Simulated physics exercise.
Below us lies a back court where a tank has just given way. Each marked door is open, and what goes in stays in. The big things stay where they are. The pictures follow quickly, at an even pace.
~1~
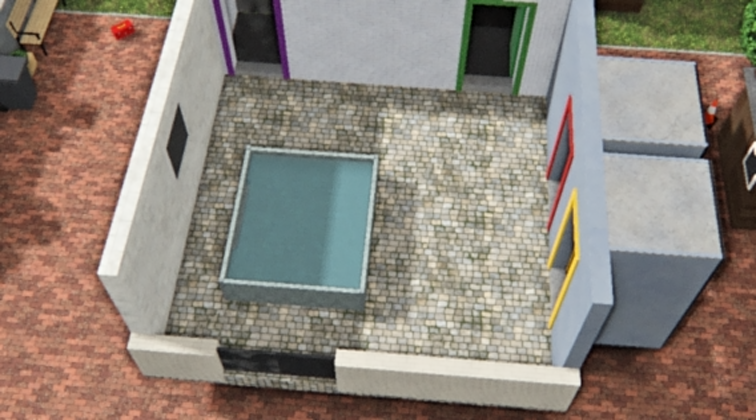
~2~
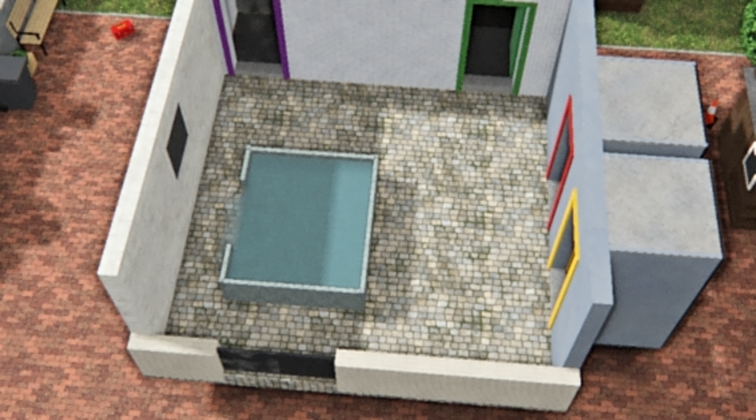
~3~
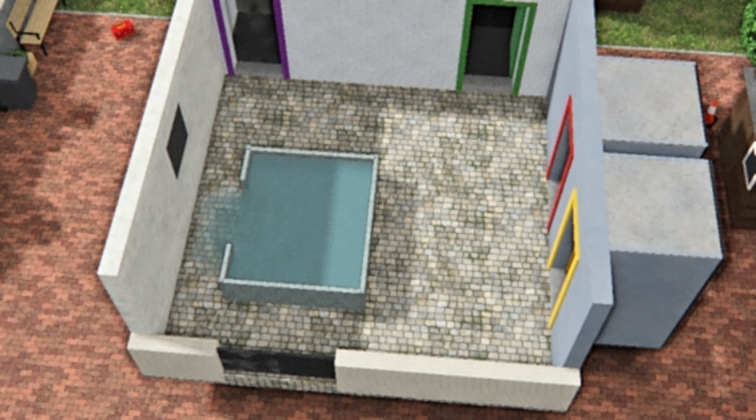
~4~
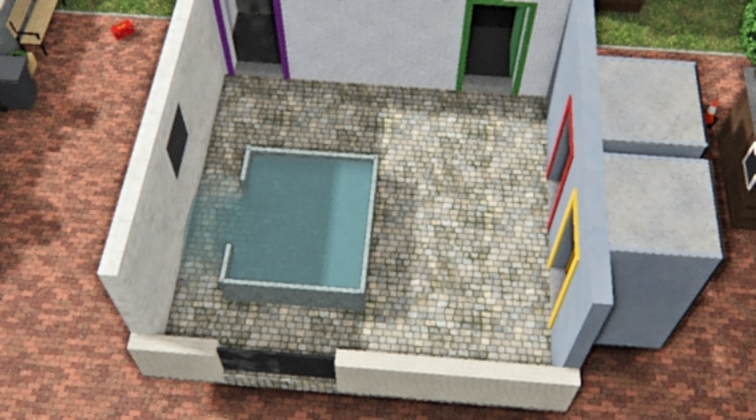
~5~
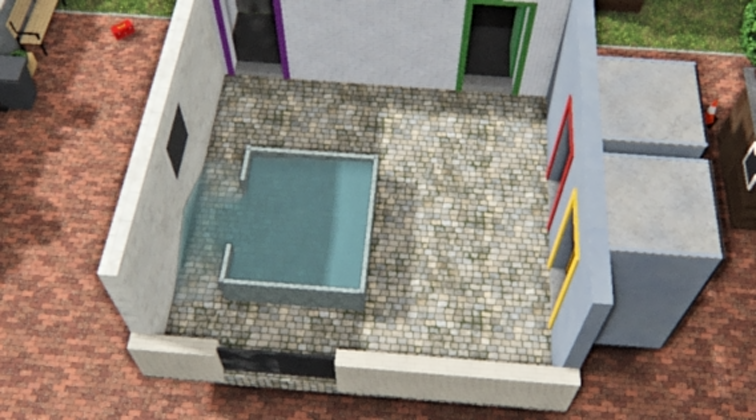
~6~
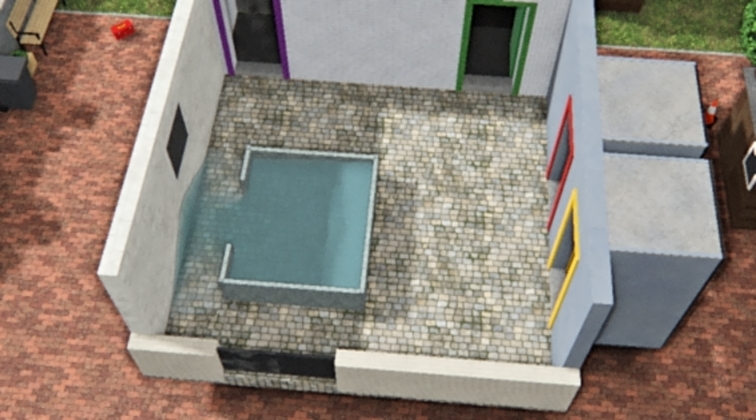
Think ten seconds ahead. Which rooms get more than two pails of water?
In the end: The yellow door stays under that; the purple door takes more than that; the green door stays under that; the red door takes more than that.
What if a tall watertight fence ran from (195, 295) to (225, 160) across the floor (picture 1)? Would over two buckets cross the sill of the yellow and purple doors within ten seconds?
My reading: Yellow holds, purple passes that mark.
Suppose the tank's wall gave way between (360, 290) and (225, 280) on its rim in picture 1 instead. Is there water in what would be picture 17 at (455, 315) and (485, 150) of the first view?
One after the other: Covered, not flooded.
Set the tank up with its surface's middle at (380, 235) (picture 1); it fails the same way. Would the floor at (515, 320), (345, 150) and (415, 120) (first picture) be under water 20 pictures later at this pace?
In that order: Not flooded, not flooded, no water.
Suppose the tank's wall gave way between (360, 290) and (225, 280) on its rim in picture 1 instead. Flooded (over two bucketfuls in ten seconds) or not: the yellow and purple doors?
My reading: Yellow floods, purple floods.
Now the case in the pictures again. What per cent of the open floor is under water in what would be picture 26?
I make it 50 per cent.
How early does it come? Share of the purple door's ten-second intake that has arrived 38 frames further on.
Near 95 in a hundred.
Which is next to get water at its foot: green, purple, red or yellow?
It is the purple one.
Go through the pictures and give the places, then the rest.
Still water in the water tank at (303, 219), in the first picture.
Water pours out at (241, 226) and has run to a hidden place, in the second picture.
Water pours out at (241, 226) and has run to (216, 195), in the third picture.
The front is at (200, 184), out from the gap at (241, 226), in the fourth picture.
Water pours out at (241, 226) and has run to (174, 297), in the fifth picture.
Water pours out at (241, 226) and has run to (171, 311), in the sixth picture.
A moment on, water covers 15 % of the floor; the yellow door not reached, the purple door not reached, the green door not reached, the red door not reached.
Next, water covers 30 % of the floor; the yellow door not reached, the purple door under two buckets in, the green door not reached, the red door not reached.
Then, water covers 50 % of the floor; the yellow door not reached, the purple door over two buckets in, the green door wet at the sill, nothing in, the red door not reached.
Later, water covers 85 % of the floor; the yellow door wet at the sill, nothing in, the purple door far over two buckets in, the green door wet at the sill, nothing in, the red door wet at the sill, nothing in.
In the end, water covers 100 % of the floor; the yellow door under two buckets in, the purple door far over two buckets in, the green door wet at the sill, nothing in, the red door over two buckets in.
